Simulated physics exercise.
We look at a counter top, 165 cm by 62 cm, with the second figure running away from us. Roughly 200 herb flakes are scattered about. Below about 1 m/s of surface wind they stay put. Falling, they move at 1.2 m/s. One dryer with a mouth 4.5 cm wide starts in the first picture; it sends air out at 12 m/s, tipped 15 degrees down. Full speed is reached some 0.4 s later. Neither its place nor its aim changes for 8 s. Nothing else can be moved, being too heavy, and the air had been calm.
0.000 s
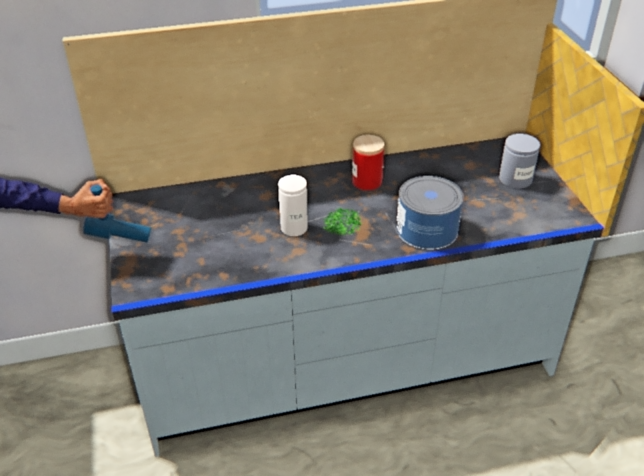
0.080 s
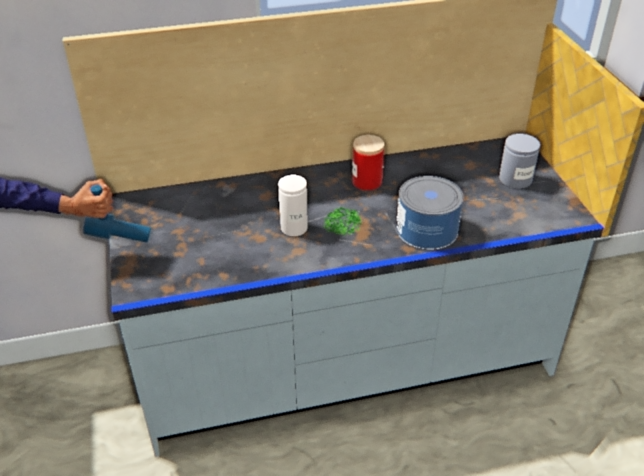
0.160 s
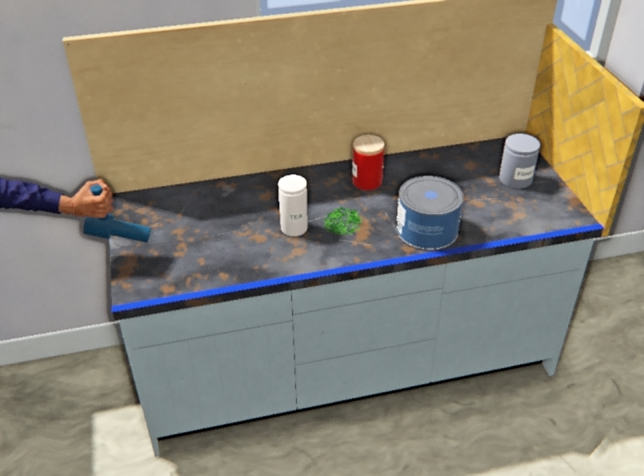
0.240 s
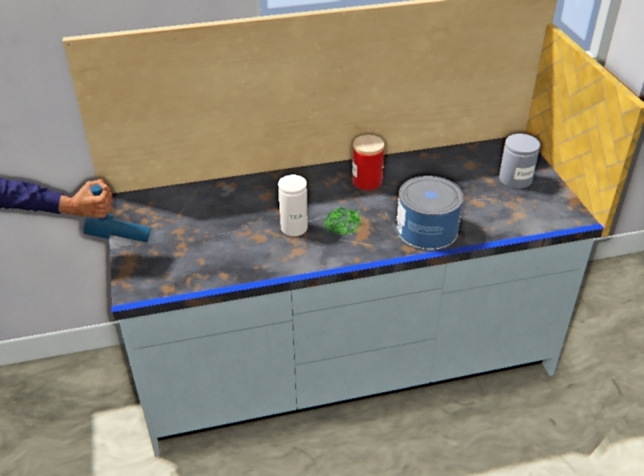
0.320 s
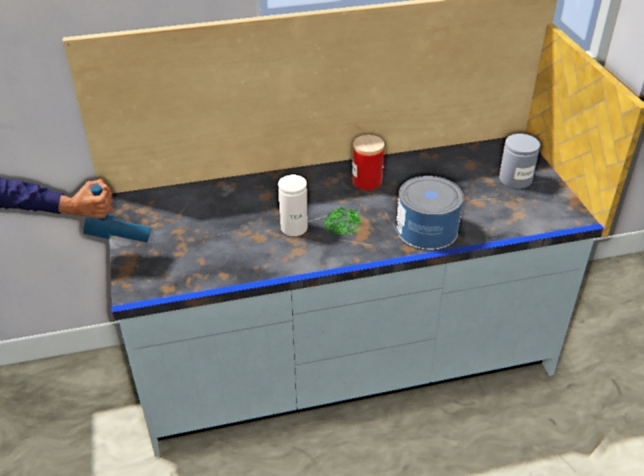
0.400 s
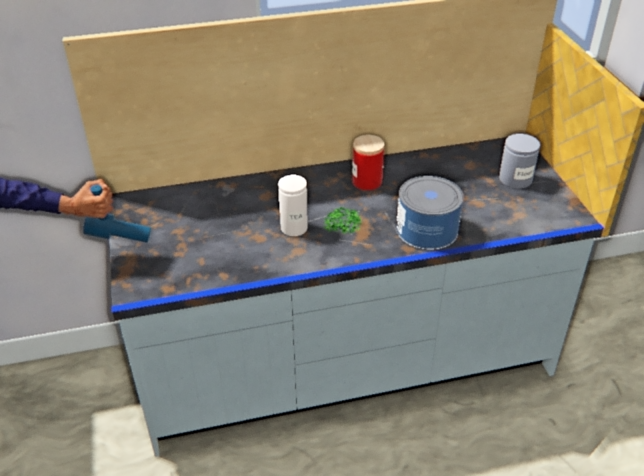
The small pile of green herb flakes sits still among the jars and tins on a dark, blue-edged counter top while a hand at the left points a teal dryer across it. Toward the end, a few flakes shift very slightly, and everything else stays in place.
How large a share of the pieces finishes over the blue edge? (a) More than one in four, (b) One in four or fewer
(b) One in four or fewer.
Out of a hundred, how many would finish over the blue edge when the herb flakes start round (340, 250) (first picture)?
Then roughly 70 percent would end up there.
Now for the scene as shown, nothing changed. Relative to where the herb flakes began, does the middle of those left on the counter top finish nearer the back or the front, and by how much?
The middle sits nearer the rear edge now, some 20 cm away from where it began.
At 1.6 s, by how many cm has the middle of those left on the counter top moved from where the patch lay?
The centre sits some 10 cm from where it began.
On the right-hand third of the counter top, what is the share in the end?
I'd estimate around 60 per cent.
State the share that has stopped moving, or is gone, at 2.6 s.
That works out to some 10 %.
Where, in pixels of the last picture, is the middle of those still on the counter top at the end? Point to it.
I'd put it close to (423, 178) in the last view.
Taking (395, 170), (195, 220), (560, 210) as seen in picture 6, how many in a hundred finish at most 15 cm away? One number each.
In order: About 25 %, then 0 %, then 0 %.
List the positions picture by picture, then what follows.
The middle of the herb flakes is near (341, 223), none has stirred yet and the mouth of the dryer is at (149, 235), in the first picture.
The middle of the herb flakes is near (341, 224), none has stirred yet and the blue edge is centred on (373, 268), in the second picture.
The middle of the herb flakes is near (341, 224), none has stirred yet, the top of a jar is at (292, 183) and the top of a jar is at (369, 143), in the third picture.
The middle of the herb flakes is near (341, 224) and none has stirred yet, in the fourth picture.
The middle of the herb flakes is near (341, 224) and none has stirred yet, in the fifth picture.
The middle of the herb flakes is near (341, 223) and about 1 % have left their places, in the sixth picture.
After 1.6 s the count stands so, 0 % are over the blue edge; the middle of those still in play is near (358, 212).
After 2.6 s the count stands so, 0 % are over the blue edge; the middle of those still in play is near (411, 191).
After 4.4 s the count stands so, 0 % are over the blue edge; the middle of those still in play is near (417, 180).
After 8.0 s, at the end, 0 % are over the blue edge; the middle of those still in play is near (423, 178).
